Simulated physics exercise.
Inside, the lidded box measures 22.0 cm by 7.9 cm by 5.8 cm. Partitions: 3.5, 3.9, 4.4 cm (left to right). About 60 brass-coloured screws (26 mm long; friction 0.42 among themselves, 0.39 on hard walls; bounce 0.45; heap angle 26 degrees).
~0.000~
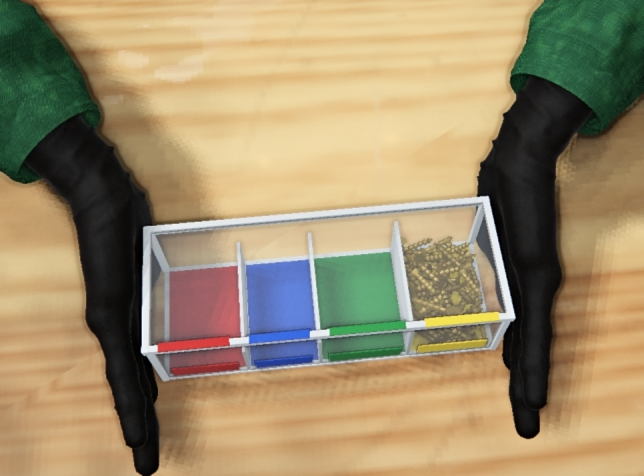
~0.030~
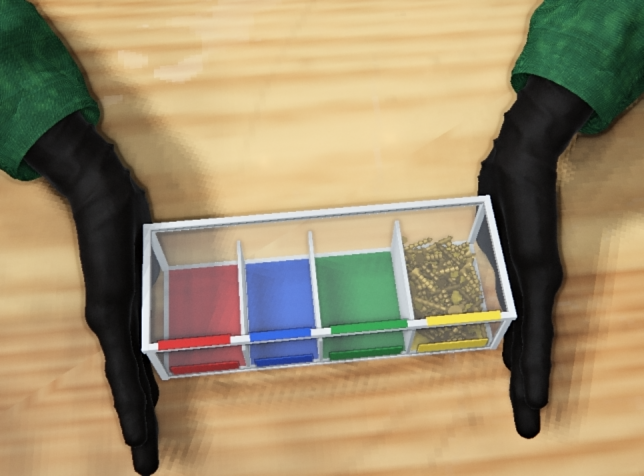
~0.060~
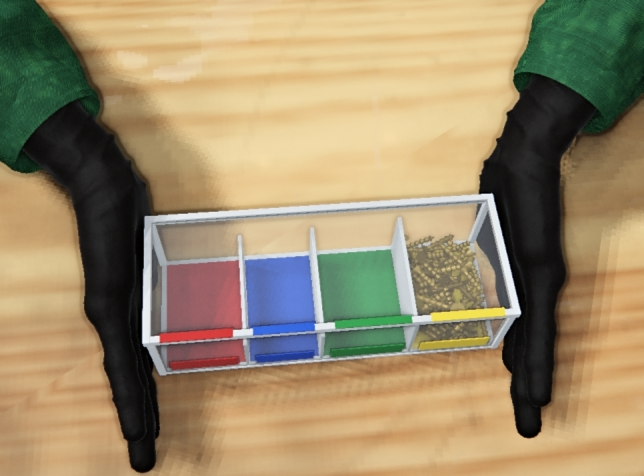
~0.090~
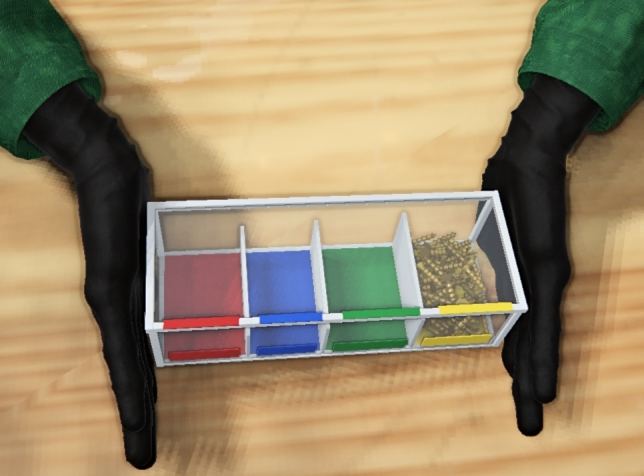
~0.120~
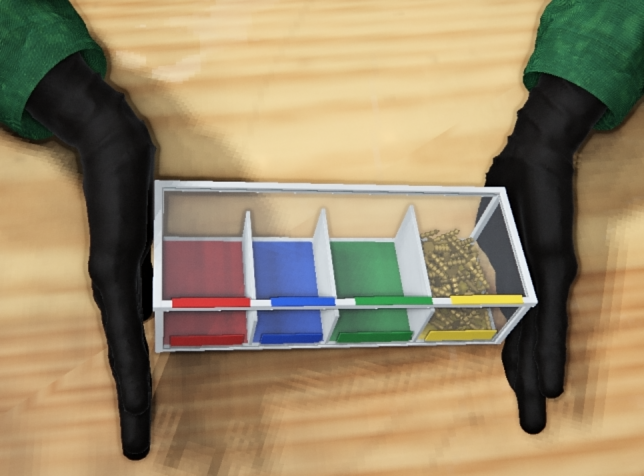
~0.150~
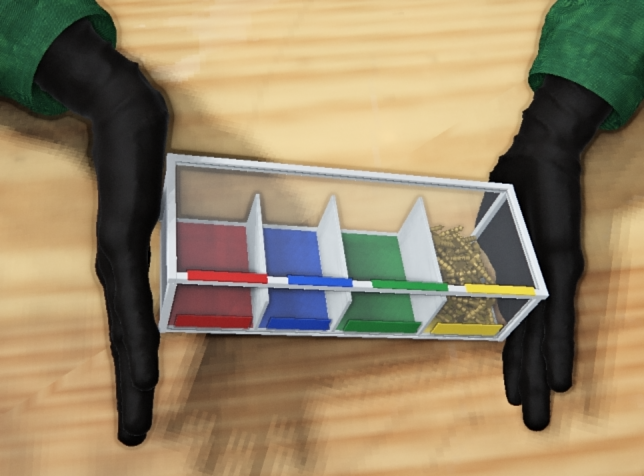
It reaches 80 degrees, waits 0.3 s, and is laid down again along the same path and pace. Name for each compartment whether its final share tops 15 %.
Red: Under, blue: Under, green: Under, yellow: Over.
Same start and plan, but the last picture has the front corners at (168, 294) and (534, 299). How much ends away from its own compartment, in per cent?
Then about 0 per cent.
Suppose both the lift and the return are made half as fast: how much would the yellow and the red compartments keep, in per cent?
Then: Yellow 100; red 0.
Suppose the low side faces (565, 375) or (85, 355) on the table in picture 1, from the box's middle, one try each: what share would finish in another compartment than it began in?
Some 0 and 20 per cent.
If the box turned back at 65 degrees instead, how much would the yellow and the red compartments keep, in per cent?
Yellow 100; red 0.
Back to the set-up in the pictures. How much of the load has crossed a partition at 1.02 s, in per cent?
About 0 per cent.
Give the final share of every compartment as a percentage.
Red 0, blue 0, green 0, yellow 100.
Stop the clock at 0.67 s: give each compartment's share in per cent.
Red 0, blue 0, green 0, yellow 100.
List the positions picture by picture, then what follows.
The first frame shows box tilt 0 degrees, front corners at (149, 347) and (507, 314); yellow 100 %.
The second frame shows box tilt 1 degrees, front corners at (150, 345) and (508, 313).
The third frame shows box tilt 3 degrees, front corners at (150, 338) and (512, 310), lowest corner right back.
The fourth frame shows box tilt 7 degrees, front corners at (153, 324) and (519, 305), lowest corner right back.
The fifth frame shows box tilt 13 degrees, front corners at (161, 303) and (529, 299), lowest corner right back.
The sixth frame shows box tilt 19 degrees, front corners at (176, 275) and (539, 292), lowest corner right back; yellow 100 %. Its pace works out near 210 degrees a second.
Then, at 0.67 s, tilt 80 degrees; yellow 100 %.
After 1.02 s, tilt 47 degrees; yellow 100 %.
After 1.46 s, tilt 0 degrees; yellow 100 %.
At rest (1.8 s), red 0 %, blue 0 %, green 0 %, yellow 100 %.
